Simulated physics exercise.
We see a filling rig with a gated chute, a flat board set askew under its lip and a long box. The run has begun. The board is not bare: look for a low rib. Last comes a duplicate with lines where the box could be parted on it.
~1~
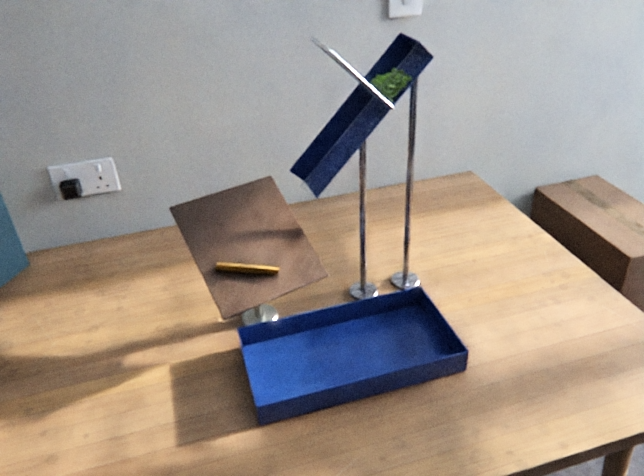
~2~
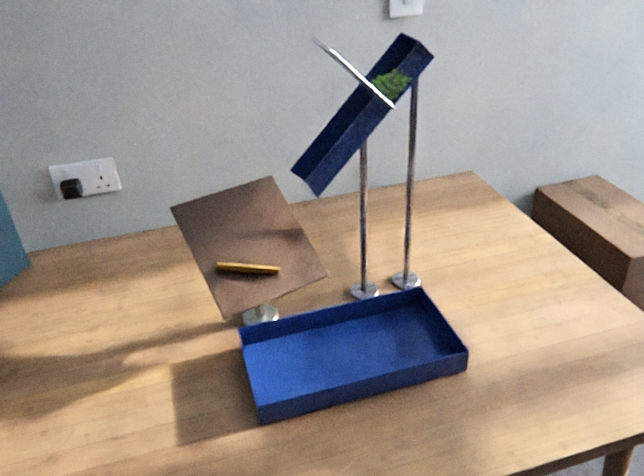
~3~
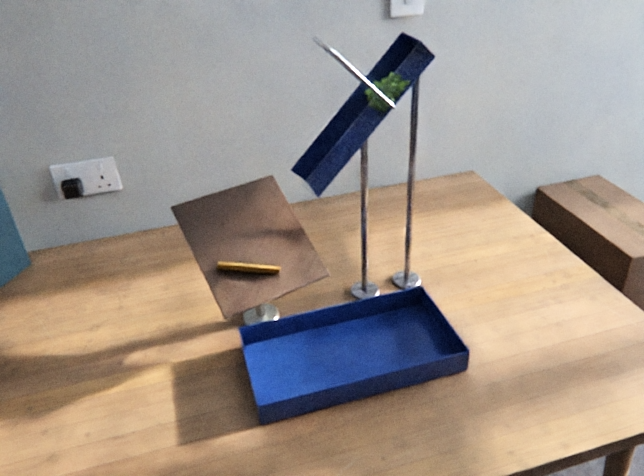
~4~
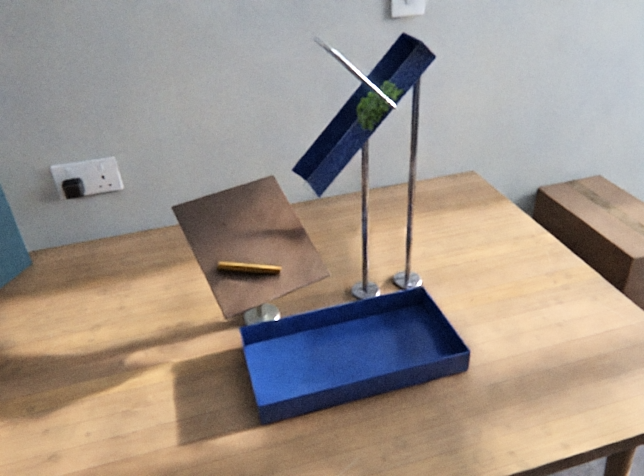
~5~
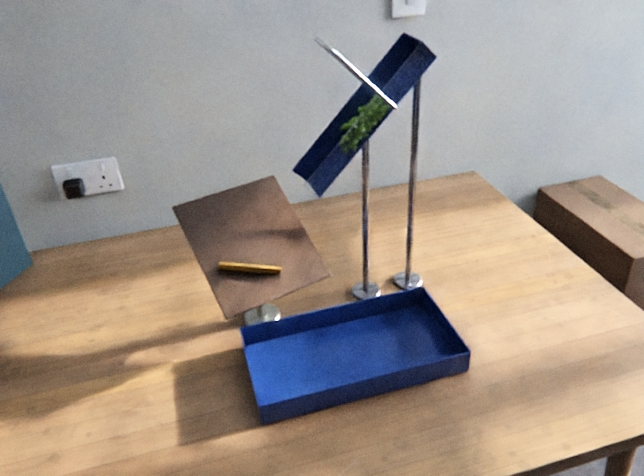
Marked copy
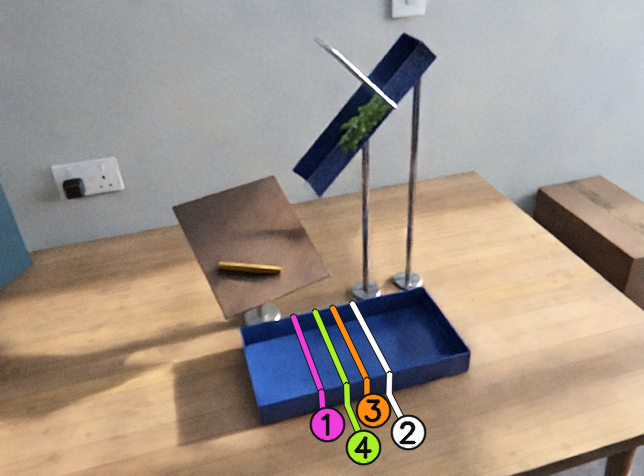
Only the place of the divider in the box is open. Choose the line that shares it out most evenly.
Take 4.
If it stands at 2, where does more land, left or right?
Left.
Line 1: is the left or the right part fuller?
Right.
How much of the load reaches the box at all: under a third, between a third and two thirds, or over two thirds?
About that: Over two thirds.
On the marked copy, line 1 crosses the front rim at (321, 390); line 2 crosses the front rim at (389, 373); line 3 crosses the front rim at (366, 378); line 4 crosses the front rim at (346, 384).
For line 1, of what is caught, about a tenth on the left of the divider, almost all on the right.
For line 2, of what is caught, every piece on the left of the divider, not one piece on the right.
For line 3, of what is caught, almost all on the left of the divider, about a tenth on the right.
For line 4, of what is caught, roughly half on the left of the divider, roughly half on the right.
